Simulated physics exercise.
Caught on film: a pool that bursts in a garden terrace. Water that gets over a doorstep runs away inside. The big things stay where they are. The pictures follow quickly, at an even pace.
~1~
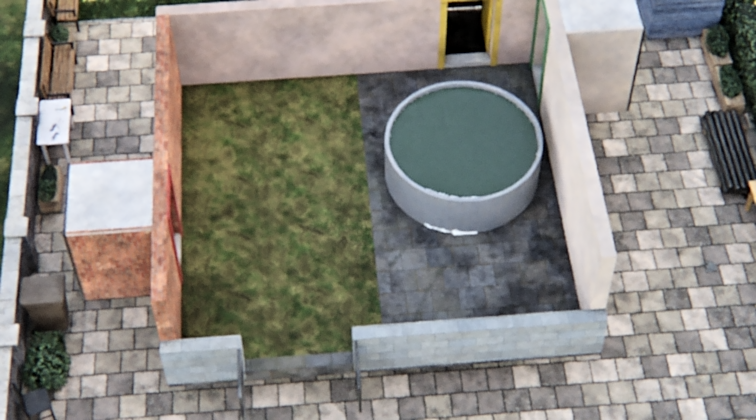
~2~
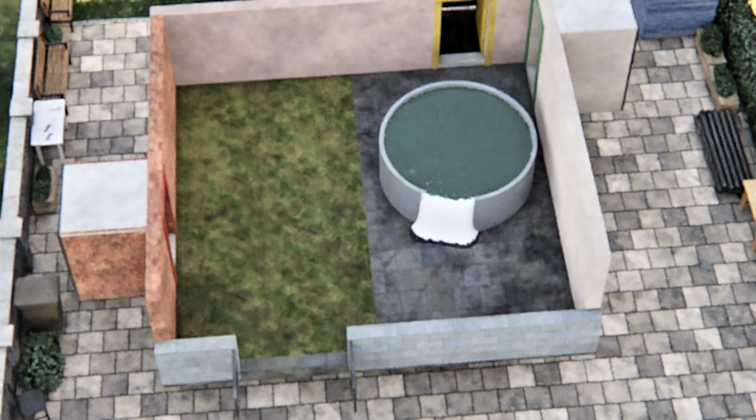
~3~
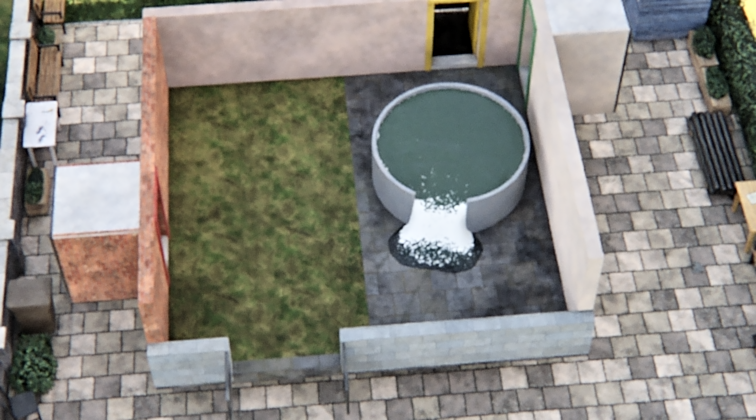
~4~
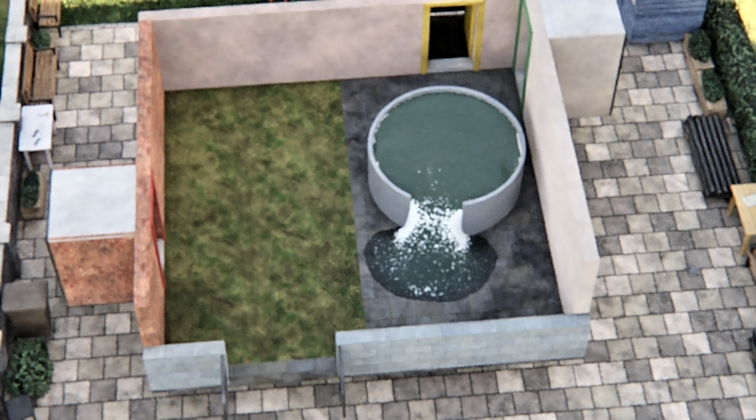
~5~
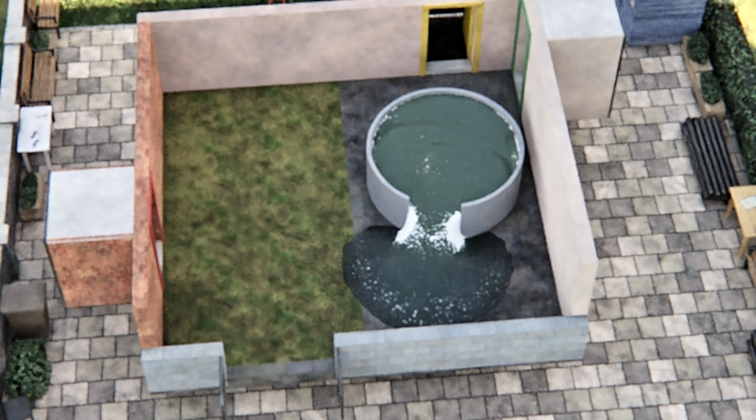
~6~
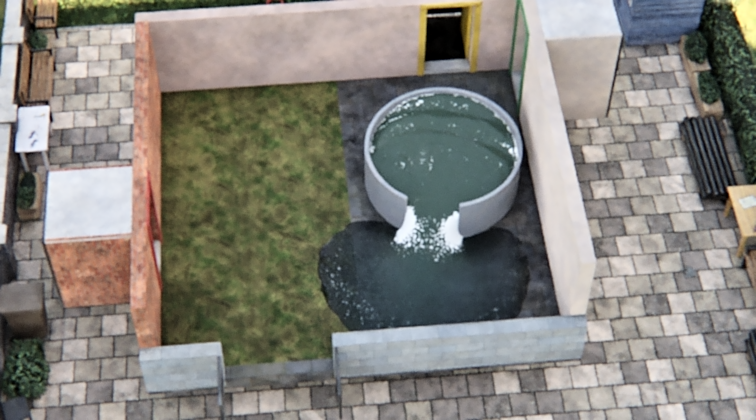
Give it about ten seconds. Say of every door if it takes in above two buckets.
The red door holds within the limit; the green door holds within the limit; the yellow door holds within the limit.
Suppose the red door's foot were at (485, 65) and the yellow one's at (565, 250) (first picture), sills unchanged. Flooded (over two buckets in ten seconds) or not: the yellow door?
Then: The yellow door lets more in.
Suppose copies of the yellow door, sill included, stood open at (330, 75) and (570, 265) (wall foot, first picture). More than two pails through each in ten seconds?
In turn: Lets less in, is over.
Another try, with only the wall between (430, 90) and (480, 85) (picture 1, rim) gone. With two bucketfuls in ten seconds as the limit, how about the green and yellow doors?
One by one: The green one is over, the yellow one goes over.
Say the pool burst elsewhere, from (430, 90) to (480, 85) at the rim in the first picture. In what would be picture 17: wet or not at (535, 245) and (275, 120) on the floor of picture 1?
As listed: No water, awash.
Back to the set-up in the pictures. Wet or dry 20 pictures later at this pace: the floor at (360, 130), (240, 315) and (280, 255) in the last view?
In turn: Free of water, covered, awash.
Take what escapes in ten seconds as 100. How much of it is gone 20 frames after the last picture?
About 30 per cent.
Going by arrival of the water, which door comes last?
It is the yellow door.
A moment on, water covers 25 % of the floor; the red door not reached, the green door not reached, the yellow door not reached.
Next, water covers 35 % of the floor; the red door not reached, the green door not reached, the yellow door not reached.
Then, water covers 50 % of the floor; the red door wet at the sill, nothing in, the green door not reached, the yellow door not reached.
Later, water covers 75 % of the floor; the red door wet at the sill, nothing in, the green door wet at the sill, nothing in, the yellow door wet at the sill, nothing in.
In the end, water covers 100 % of the floor; the red door wet at the sill, nothing in, the green door wet at the sill, nothing in, the yellow door wet at the sill, nothing in.
